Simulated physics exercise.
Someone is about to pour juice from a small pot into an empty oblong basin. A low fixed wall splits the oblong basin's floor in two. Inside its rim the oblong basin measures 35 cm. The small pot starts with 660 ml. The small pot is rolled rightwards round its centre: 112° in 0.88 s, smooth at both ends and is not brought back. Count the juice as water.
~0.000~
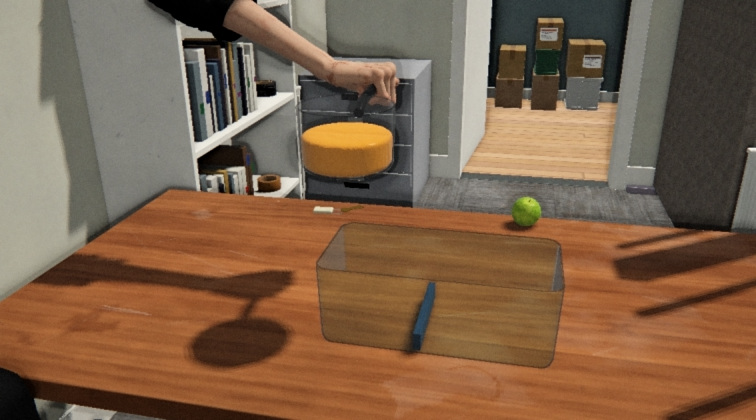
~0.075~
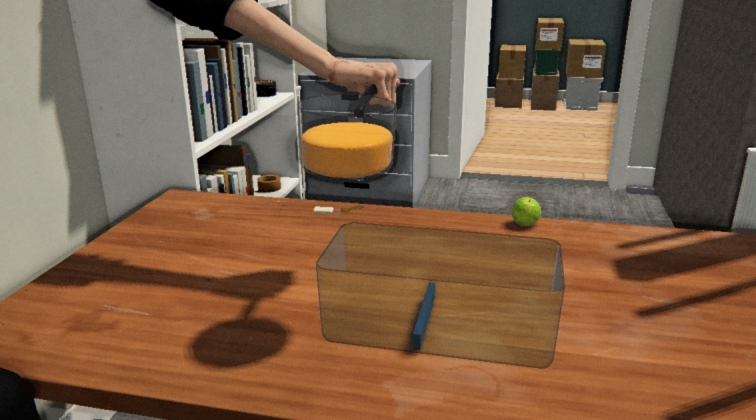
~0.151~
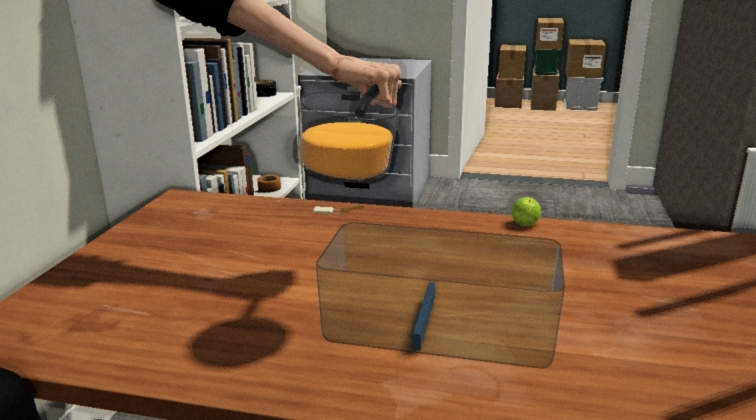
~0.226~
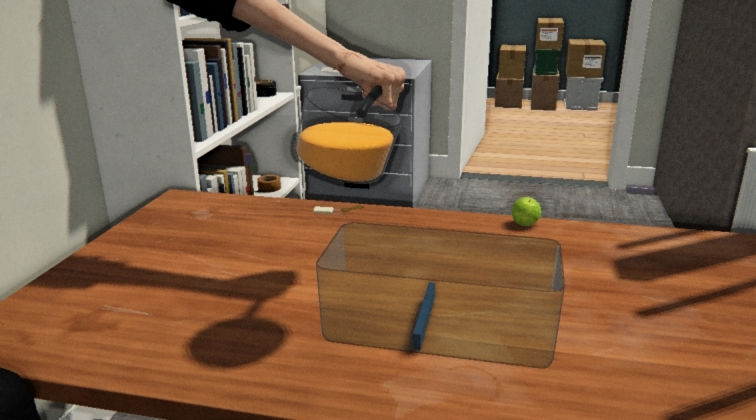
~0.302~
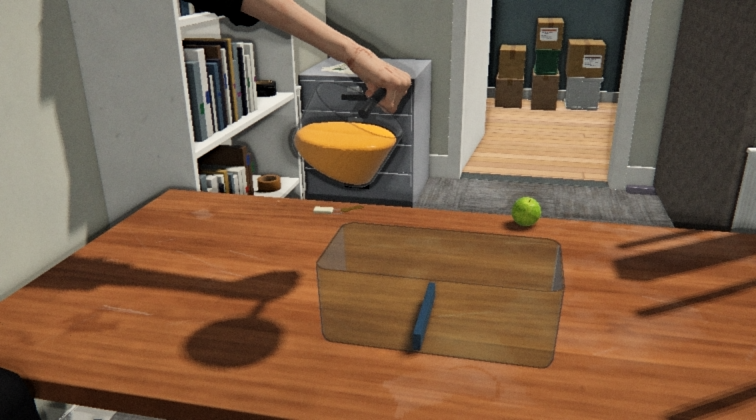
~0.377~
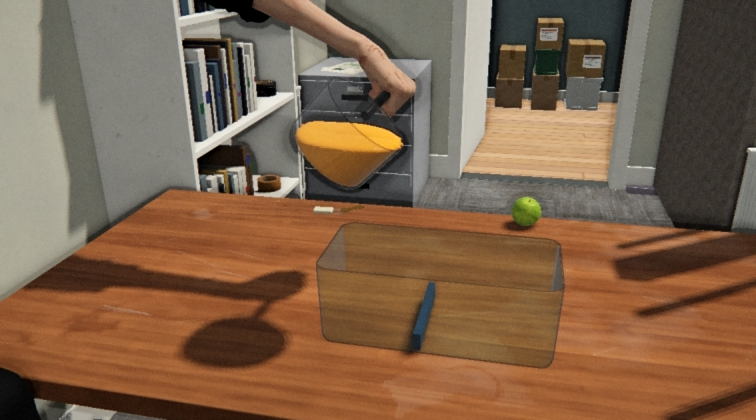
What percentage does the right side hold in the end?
About 62 per cent.
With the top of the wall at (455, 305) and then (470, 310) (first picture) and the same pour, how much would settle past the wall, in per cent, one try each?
First 10, then 10 per cent.
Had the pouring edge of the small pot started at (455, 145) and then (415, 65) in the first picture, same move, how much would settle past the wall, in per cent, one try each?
In turn about 90 and 85 per cent.
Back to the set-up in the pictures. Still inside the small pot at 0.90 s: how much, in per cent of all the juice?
Near 7 in a hundred.
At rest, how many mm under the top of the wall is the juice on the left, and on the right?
Left about 18 mm, right about 16 mm.
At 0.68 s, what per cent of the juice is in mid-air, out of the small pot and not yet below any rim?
About 42 per cent.
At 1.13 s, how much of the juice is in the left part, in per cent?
Near 38 in a hundred.
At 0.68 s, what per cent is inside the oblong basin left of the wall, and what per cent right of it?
Left about 2, right about 20.
After 0.68 s the tilt is 98° and 37 per cent is still to pour, 2 is left of the wall and 19 right of it.
After 0.90 s the tilt is 112° and 7 per cent is still to pour, 23 is left of the wall and 59 right of it.
After 1.13 s the tilt is 112° and 0 per cent is still to pour, 37 is left of the wall and 61 right of it.
After 1.38 s the tilt is 112° and 0 per cent is still to pour, 38 is left of the wall and 62 right of it.
In the end 38 per cent lies left of the wall, 62 right of it and 1 outside.
